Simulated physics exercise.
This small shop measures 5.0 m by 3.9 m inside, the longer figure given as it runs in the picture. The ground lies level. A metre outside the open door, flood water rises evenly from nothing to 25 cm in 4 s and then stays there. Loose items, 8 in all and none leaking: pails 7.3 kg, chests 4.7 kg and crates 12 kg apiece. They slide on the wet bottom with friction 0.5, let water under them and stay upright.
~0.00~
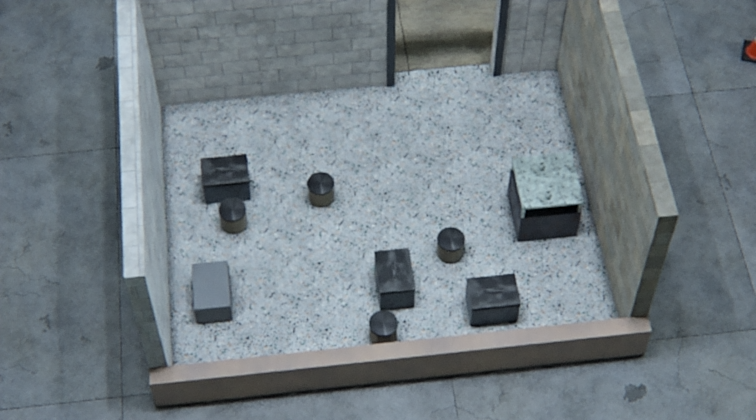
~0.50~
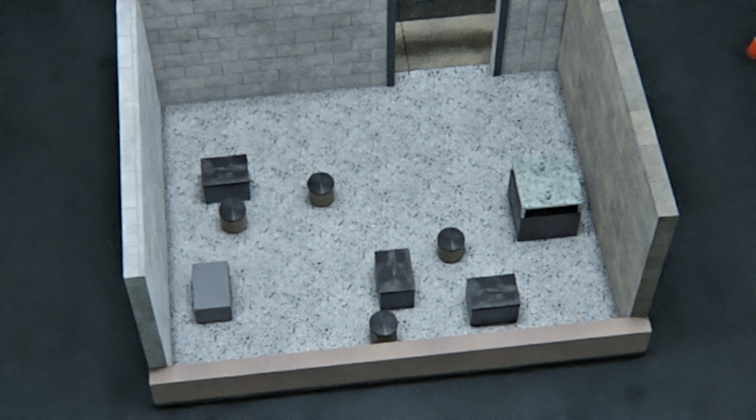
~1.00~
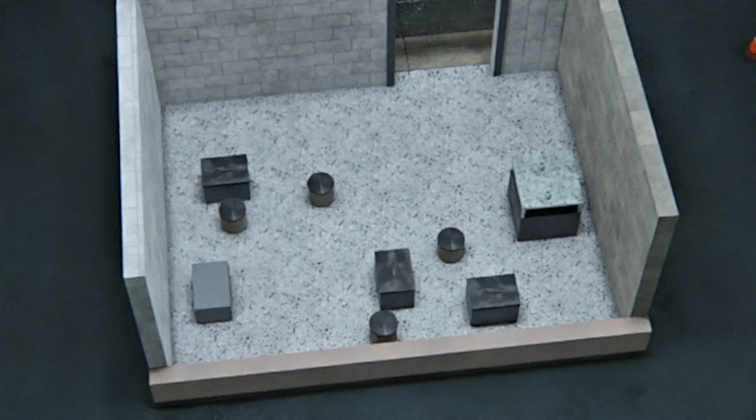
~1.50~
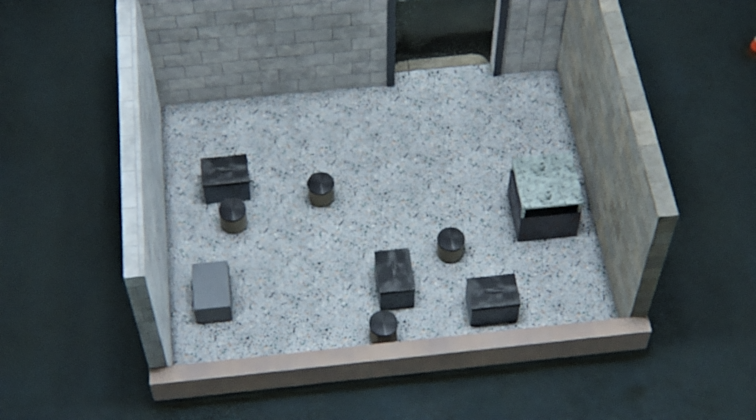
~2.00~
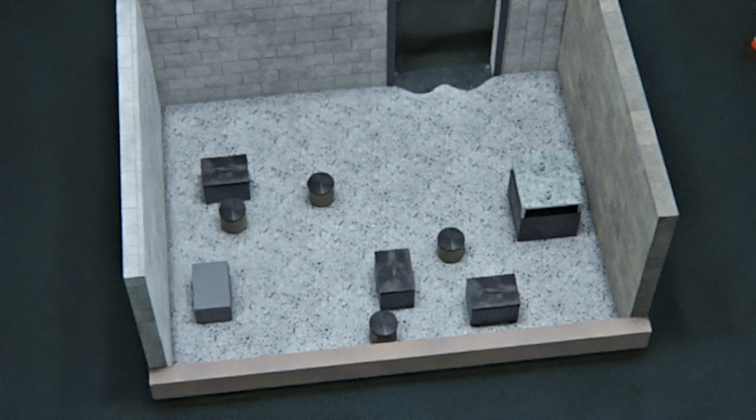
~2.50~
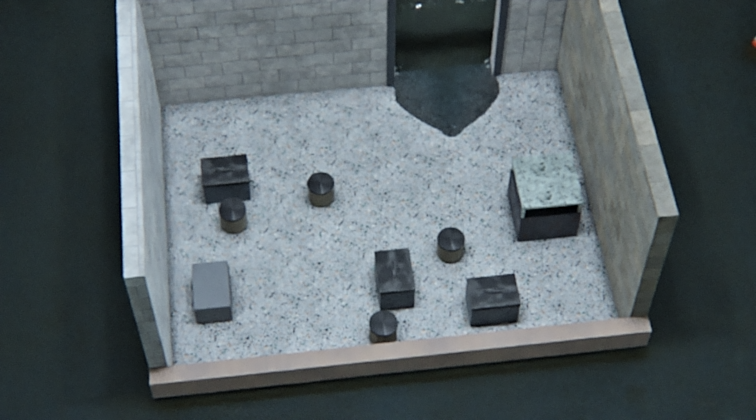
Dark water surrounds a small walled room and spreads through its doorway onto the speckled floor.
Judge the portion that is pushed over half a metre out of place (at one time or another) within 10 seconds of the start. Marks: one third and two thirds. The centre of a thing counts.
It is from one to two thirds.
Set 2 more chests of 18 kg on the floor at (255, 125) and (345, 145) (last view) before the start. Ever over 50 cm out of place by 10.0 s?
In turn: Short of it, less.
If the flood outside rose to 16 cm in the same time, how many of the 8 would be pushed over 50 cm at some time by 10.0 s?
In that case 2 of them.
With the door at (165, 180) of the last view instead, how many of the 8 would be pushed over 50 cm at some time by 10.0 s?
In that case 6 of them.
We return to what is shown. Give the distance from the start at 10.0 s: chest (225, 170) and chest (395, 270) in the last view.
In turn: 30 cm, 200 cm.
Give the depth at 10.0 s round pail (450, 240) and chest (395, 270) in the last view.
About 10 and 9 cm.
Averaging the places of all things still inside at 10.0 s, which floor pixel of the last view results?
At about (285, 256).
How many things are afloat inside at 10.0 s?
I count 6.
After 3.5 s 0 of 8 are over 50 cm from their spots; 0 afloat.
After 4.5 s 0 of 8 are over 50 cm from their spots; 0 afloat.
After 7.0 s 2 of 8 are over 50 cm from their spots; 4 afloat.
After 10.0 s 5 of 8 are over 50 cm from their spots, and 5 have been at some point; 6 afloat.
